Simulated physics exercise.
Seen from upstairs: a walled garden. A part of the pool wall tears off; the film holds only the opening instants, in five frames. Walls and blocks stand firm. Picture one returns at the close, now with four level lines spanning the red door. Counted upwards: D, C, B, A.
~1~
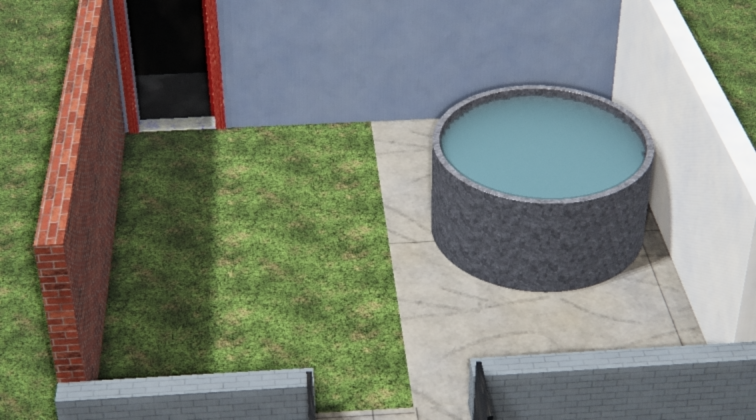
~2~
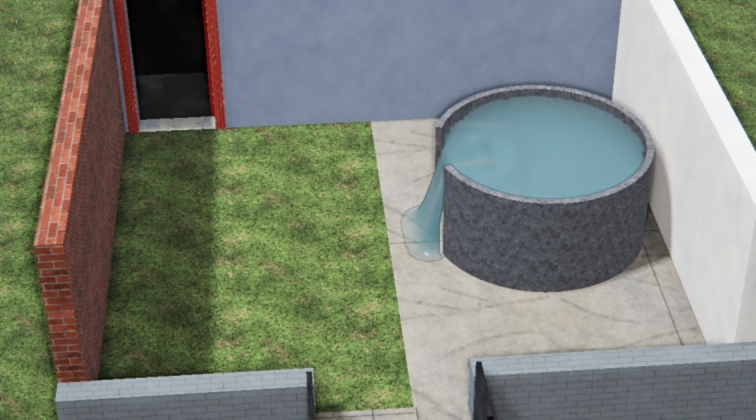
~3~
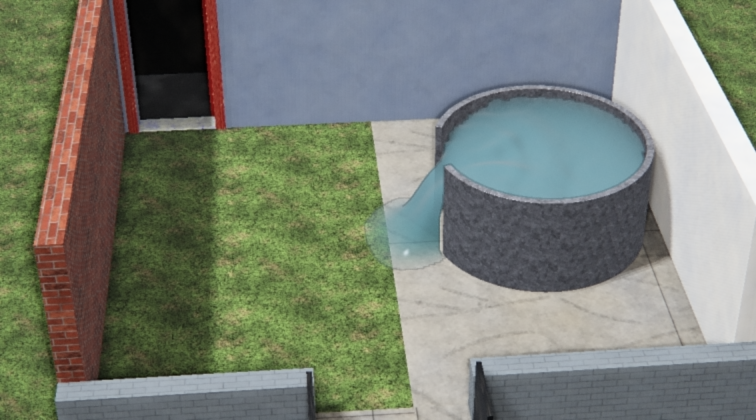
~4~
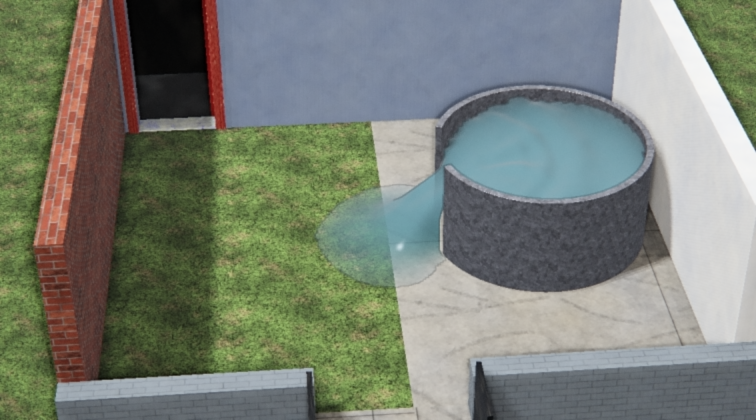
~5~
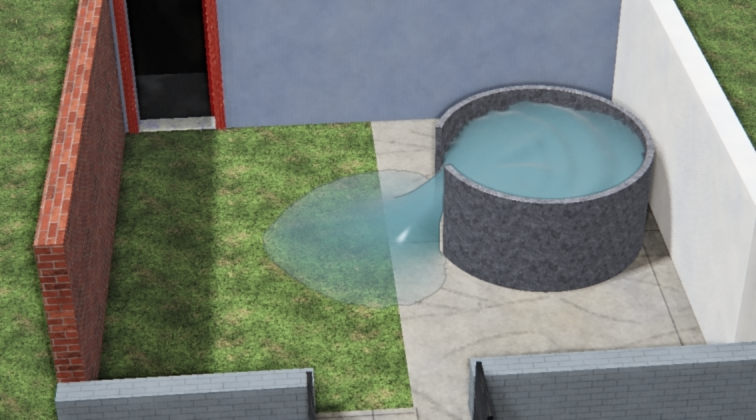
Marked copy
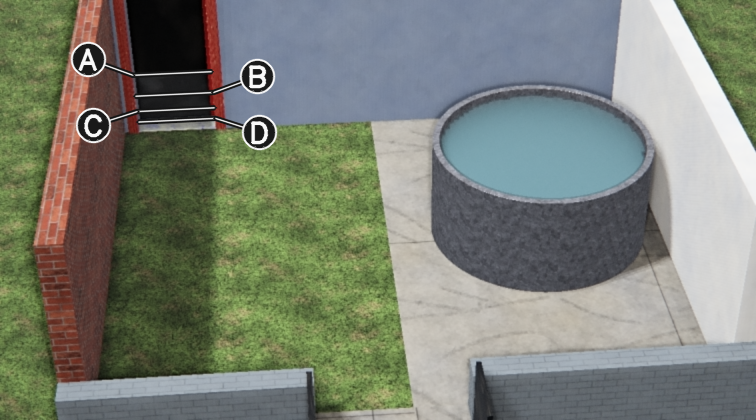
Water in a round stone pool lay still, then poured out through a gap in the pool's left side and spread leftward in a widening sheet across the paving and onto the grass.
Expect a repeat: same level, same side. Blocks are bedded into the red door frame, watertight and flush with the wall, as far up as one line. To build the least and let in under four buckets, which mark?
Use mark C.
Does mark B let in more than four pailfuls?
No, not at all.
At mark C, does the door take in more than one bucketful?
No, it does not.
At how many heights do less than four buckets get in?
Three.
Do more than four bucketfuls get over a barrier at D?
Yes.
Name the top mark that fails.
That would be D.
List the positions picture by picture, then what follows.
Water in the pool at rest, its middle at (542, 147); foot of the red doorway at (178, 130); open gate at (392, 359).
Water covers 1 % of the ground and shows as far out as (420, 254).
Water covers 3 % of the ground and shows as far out as (385, 256).
Water covers 7 % of the ground and shows as far out as (326, 245).
Water covers 13 % of the ground and shows as far out as (275, 248).
On the marked copy, A at (172, 73); B at (174, 94); C at (176, 109); D at (177, 120); from the bottom up D, C, B, A.
If A is chosen, nothing gets over.
If B is chosen, nothing gets over.
If C is chosen, a splash gets over, under a bucket.
If D is chosen, about 7 bucketfuls get in.
